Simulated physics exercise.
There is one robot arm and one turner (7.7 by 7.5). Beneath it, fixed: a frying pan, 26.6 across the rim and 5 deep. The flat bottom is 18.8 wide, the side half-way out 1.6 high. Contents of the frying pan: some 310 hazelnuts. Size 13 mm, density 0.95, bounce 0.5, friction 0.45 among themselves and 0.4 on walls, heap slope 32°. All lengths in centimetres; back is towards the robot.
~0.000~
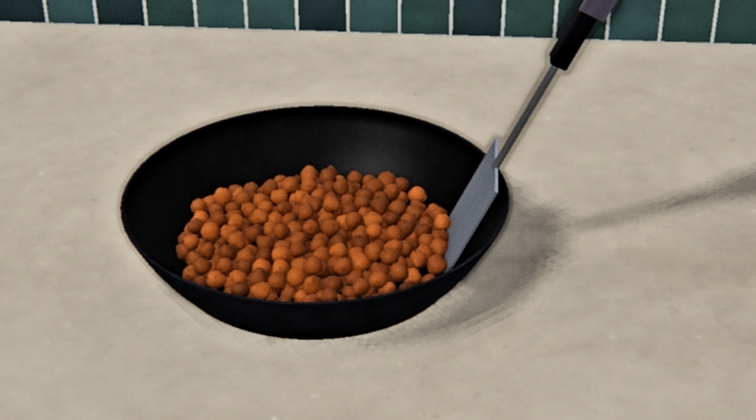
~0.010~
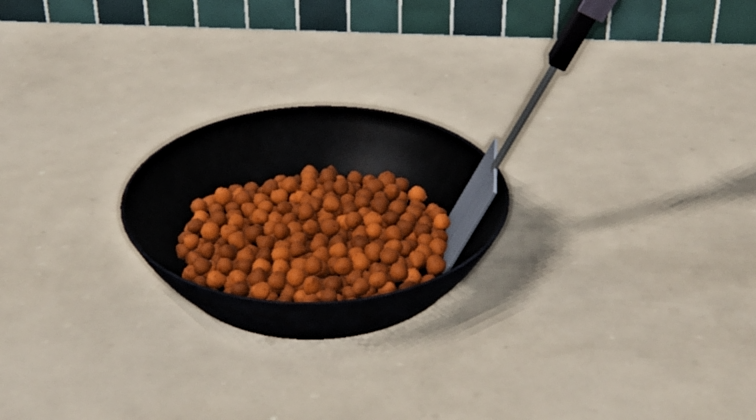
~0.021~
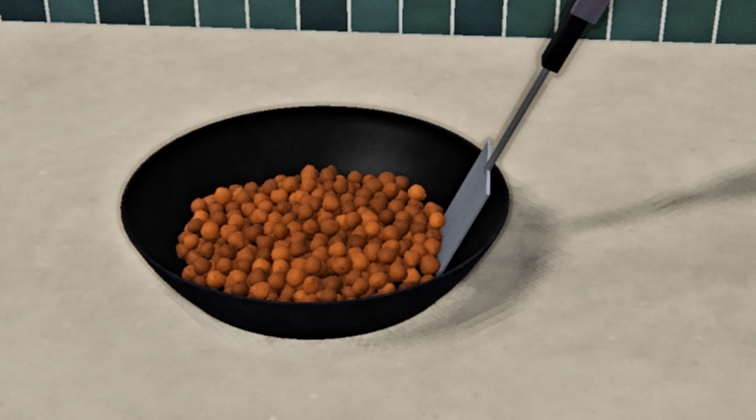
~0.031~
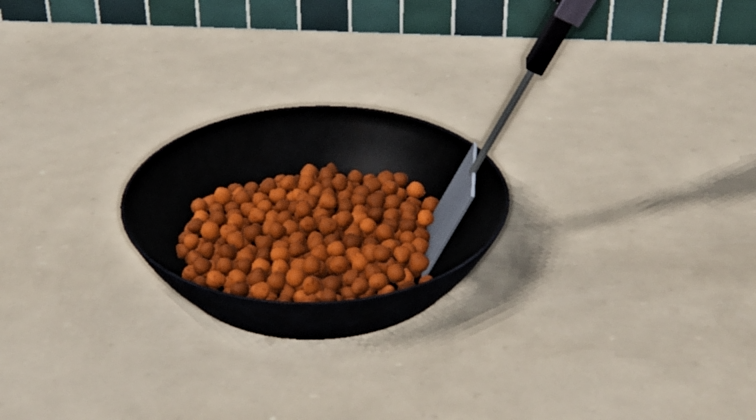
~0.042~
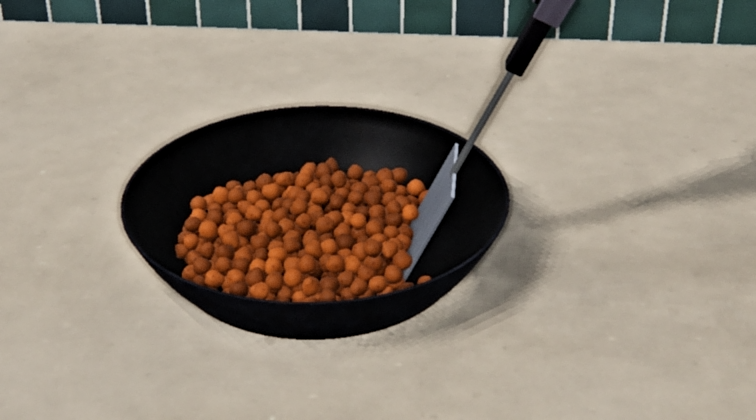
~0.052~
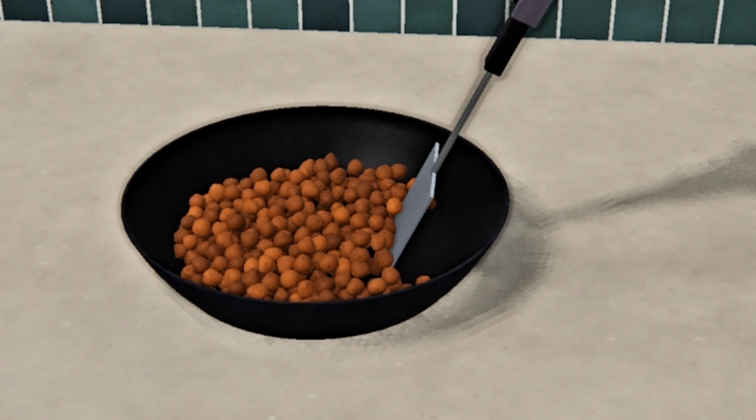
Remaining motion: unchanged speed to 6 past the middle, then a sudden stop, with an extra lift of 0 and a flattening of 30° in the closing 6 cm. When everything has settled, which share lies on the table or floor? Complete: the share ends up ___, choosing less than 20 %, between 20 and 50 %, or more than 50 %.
The share ends up less than 20 %.
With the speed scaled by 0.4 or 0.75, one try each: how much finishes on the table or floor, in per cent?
Roughly 0 % and roughly 0 %.
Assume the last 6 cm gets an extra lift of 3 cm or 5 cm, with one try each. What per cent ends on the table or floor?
First try about 10 %, second try about 10 %.
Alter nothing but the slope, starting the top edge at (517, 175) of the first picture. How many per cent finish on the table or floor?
Around 0 percent ends up on the table or floor.
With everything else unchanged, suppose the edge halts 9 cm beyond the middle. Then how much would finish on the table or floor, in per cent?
Then roughly 10 percent would finish on the table or floor.
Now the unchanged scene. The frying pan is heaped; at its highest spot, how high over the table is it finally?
Peak at rest, approximately 5.5 centimetres.
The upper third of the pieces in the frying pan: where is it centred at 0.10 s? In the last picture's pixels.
It is centred at roughly (265, 216).
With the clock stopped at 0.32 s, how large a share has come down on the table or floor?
5 %.
By 0.08 s, sloping 65°, highest piece 7 above the table; 306 in the frying pan.
By 0.10 s, sloping 56°, highest piece 8 above the table; 306 in the frying pan.
By 0.32 s, sloping 35°, highest piece 5 above the table; 294 in the frying pan, 10 on the table or floor, 2 on the blade or in flight.
By 1.37 s, sloping 35°, highest piece 5 above the table; 294 in the frying pan, 12 on the table or floor.
Final count, 294 in the frying pan, 12 on the table or floor. That is 4 % on the table or floor.
